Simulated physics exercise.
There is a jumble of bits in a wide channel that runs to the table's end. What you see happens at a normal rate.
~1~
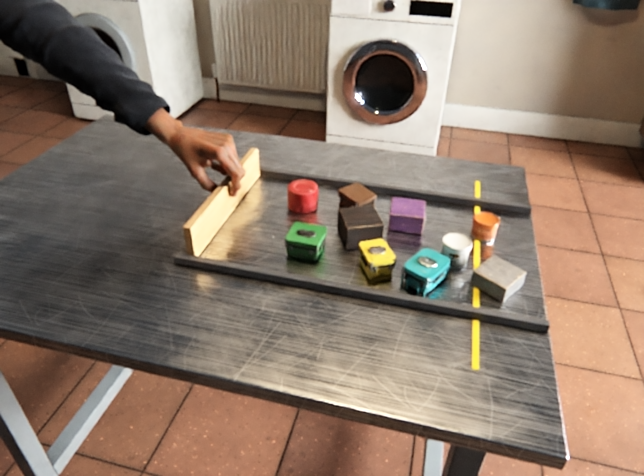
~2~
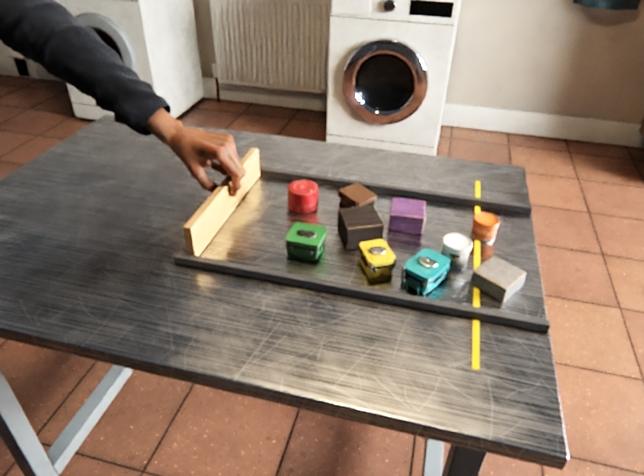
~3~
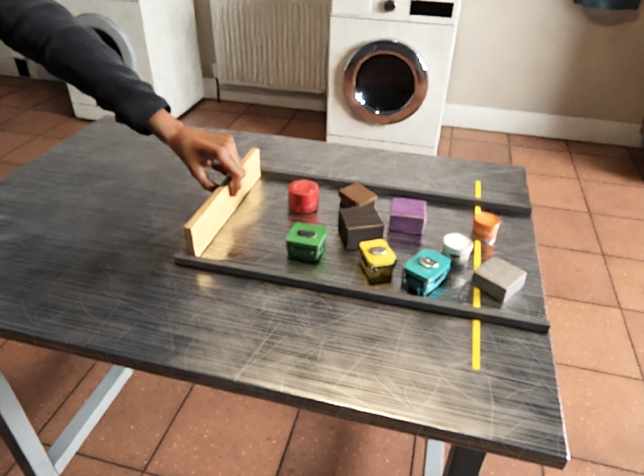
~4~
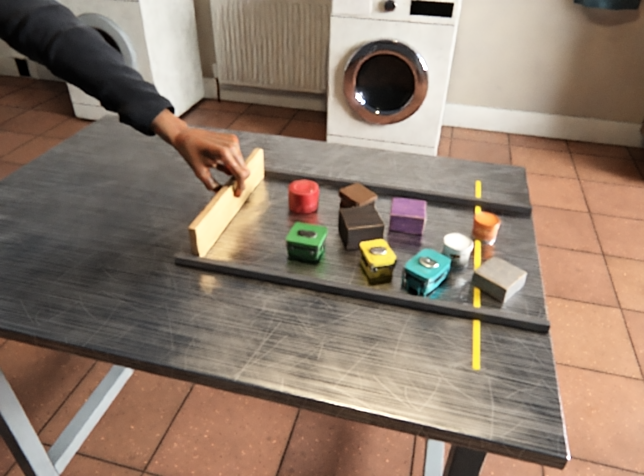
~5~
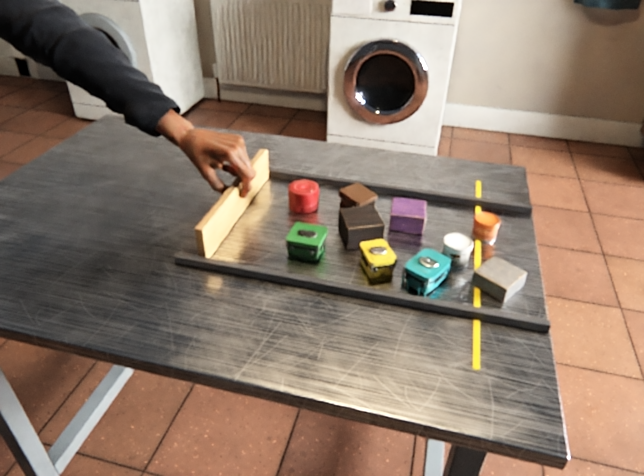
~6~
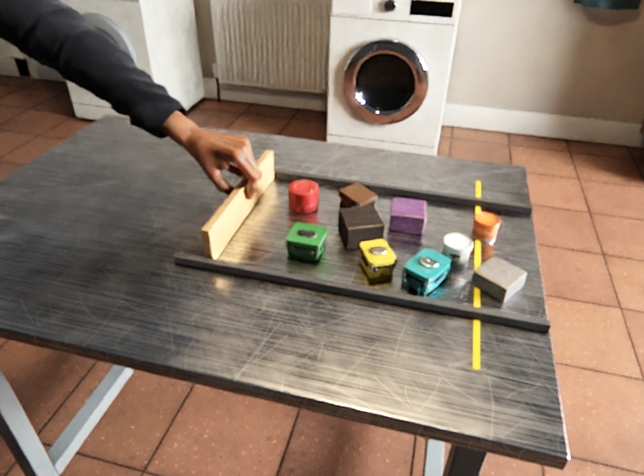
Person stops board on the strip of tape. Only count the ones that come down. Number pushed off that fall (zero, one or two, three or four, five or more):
Most likely three of them, or four, will slide off.
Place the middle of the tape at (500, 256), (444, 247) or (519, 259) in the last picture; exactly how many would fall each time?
Floor tally per try: 6 / 1 / 7.
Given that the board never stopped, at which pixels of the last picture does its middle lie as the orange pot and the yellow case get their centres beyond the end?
Orange pot over the end: About (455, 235). Yellow case over the end: About (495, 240).
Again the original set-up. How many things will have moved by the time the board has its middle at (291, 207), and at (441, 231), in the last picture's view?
Respectively 1 and 10.
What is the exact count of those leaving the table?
That totals 3.
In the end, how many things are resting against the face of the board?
The count in contact is 4.
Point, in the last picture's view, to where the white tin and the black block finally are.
Approximately (533, 270) for one, approximately (507, 248) for the other.
Soon after, none off yet; grey block at rest near (499, 279); orange pot at rest near (485, 227); white tin at rest near (456, 251).
Then, none off yet; grey block tipped a little near (553, 281); orange pot moved about its own width near (526, 236); white tin moved about its own width near (496, 261).
At rest, the number that fall off is three or four; fallen, turquoise case, orange pot and grey block.
